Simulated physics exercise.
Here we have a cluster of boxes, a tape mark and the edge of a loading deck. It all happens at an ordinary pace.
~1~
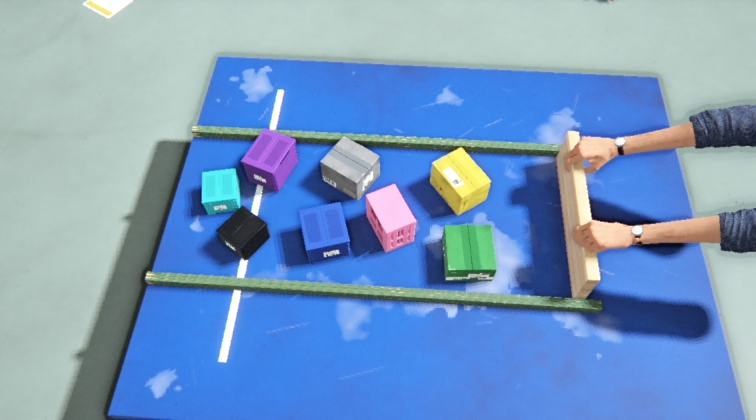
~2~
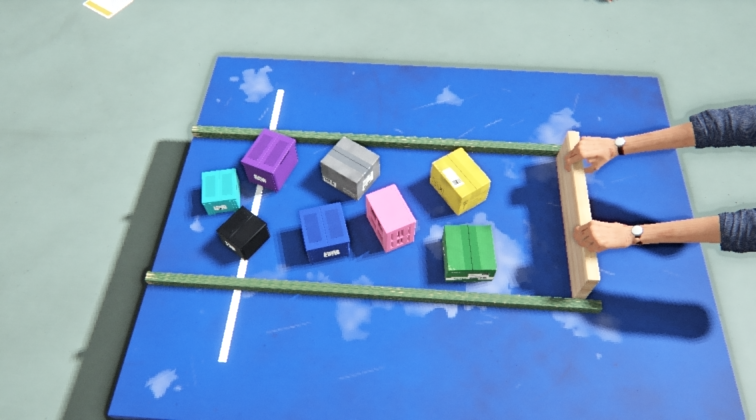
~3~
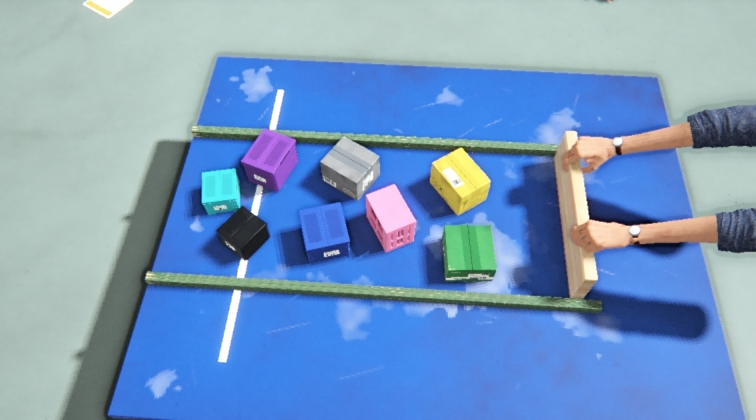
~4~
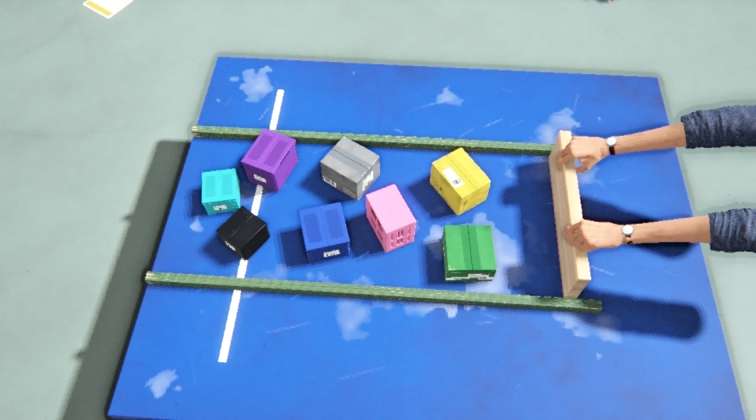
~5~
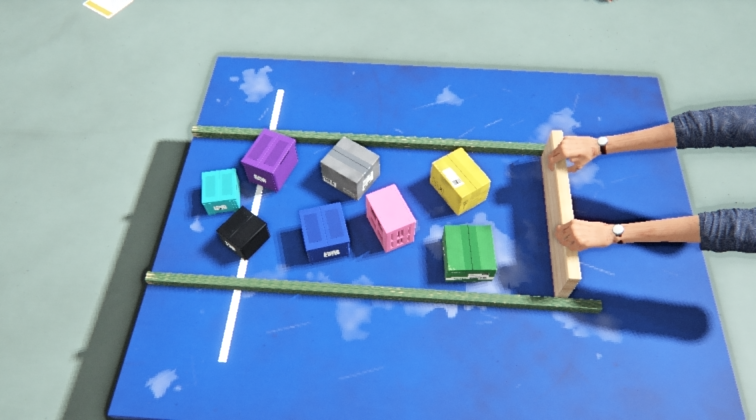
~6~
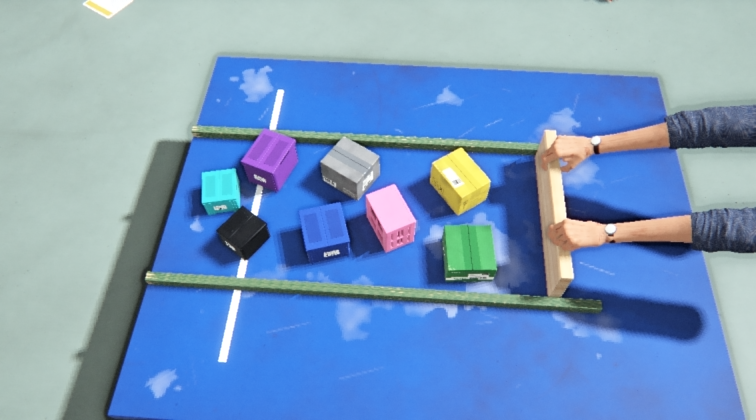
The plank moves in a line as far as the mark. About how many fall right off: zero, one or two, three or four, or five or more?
The number that fall off is three or four.
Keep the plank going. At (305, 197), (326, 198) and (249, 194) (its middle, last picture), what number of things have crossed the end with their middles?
Past the end: 0, 0 and 3.
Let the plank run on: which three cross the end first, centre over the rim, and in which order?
In order: The black tote, then the purple tote, then the turquoise tote.
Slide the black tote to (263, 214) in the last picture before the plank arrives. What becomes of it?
The black tote is kept.
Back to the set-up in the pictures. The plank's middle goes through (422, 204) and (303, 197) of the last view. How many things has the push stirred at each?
4 and 8.
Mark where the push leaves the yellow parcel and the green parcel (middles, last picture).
Near (243, 160) and (222, 237).
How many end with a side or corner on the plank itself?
That makes 2.
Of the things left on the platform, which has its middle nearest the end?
The blue tote ends nearest.
A little later, none off yet; turquoise tote at rest near (222, 192); black tote at rest near (245, 234); purple tote at rest near (271, 161).
When it is over, the number that fall off is three or four; down, purple tote, black tote and turquoise tote.
